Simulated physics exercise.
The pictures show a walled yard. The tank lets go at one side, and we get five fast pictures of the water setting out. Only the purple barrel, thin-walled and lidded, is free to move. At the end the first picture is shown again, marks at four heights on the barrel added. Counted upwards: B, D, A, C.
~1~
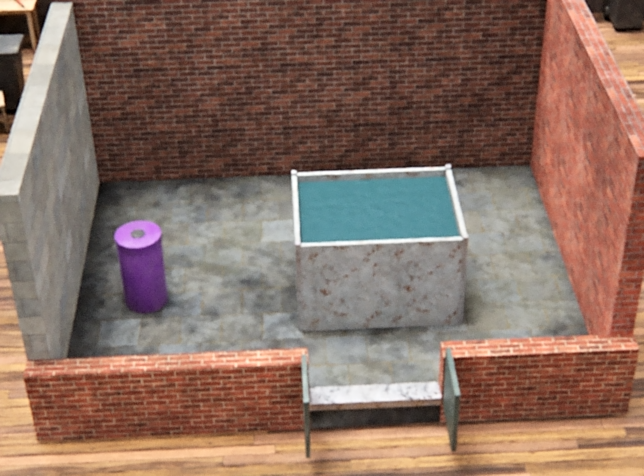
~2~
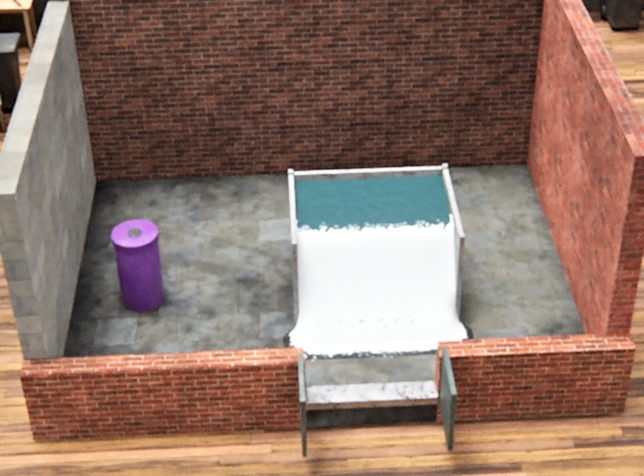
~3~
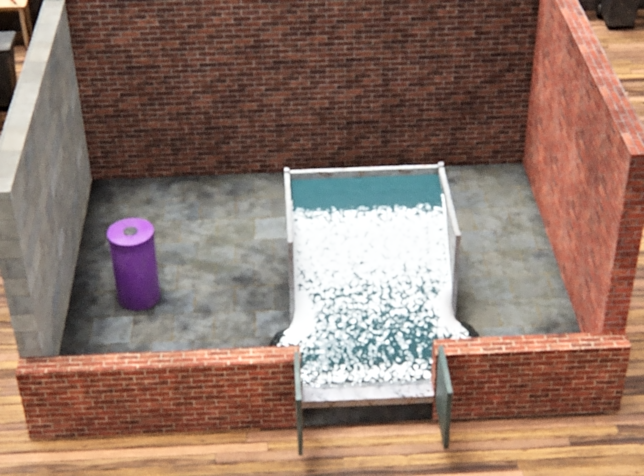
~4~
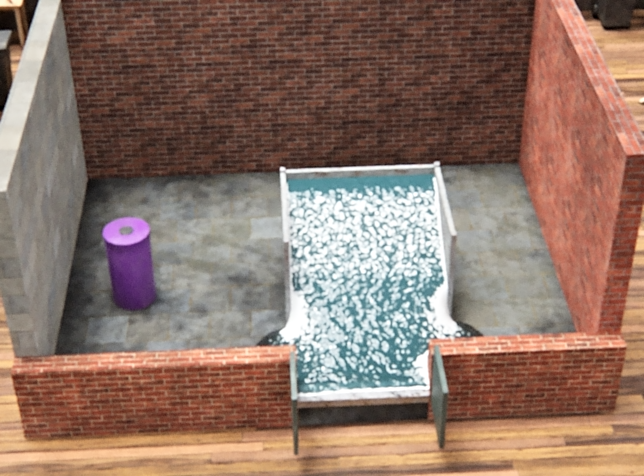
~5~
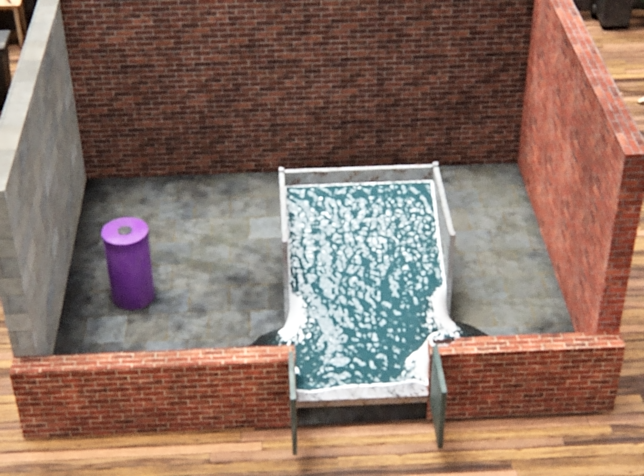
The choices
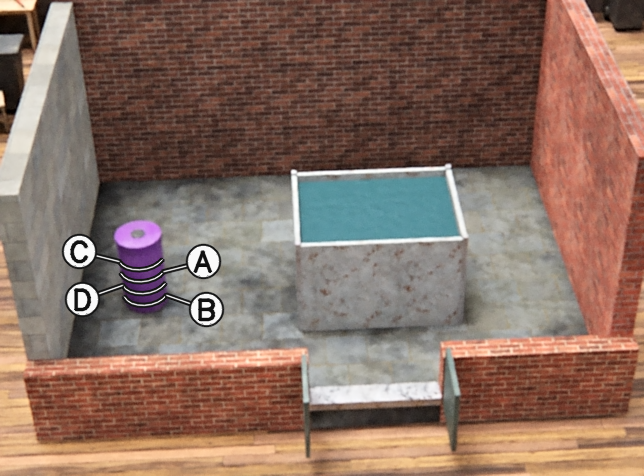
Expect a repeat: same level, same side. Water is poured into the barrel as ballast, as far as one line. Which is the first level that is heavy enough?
Mark B.
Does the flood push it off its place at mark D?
No, that is safe.
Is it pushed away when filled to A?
No.
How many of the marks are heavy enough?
All of the four.
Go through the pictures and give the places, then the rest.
Lid of the purple barrel at (138, 234); tank full, its middle at (376, 211); open gate at (374, 349).
Water covers 4 % of the ground, mostly out of sight from here.
Water covers 9 % of the ground, mostly out of sight from here.
Water covers 12 % of the ground, mostly out of sight from here.
Lid of the purple barrel at (125, 231); water covers 13 % of the ground, mostly out of sight from here.
On the marked copy, A at (141, 281); B at (144, 305); C at (139, 269); D at (142, 293); from the bottom up B, D, A, C.
If A is chosen, it does not move.
If B is chosen, it does not move.
If C is chosen, it does not move.
If D is chosen, it does not move.
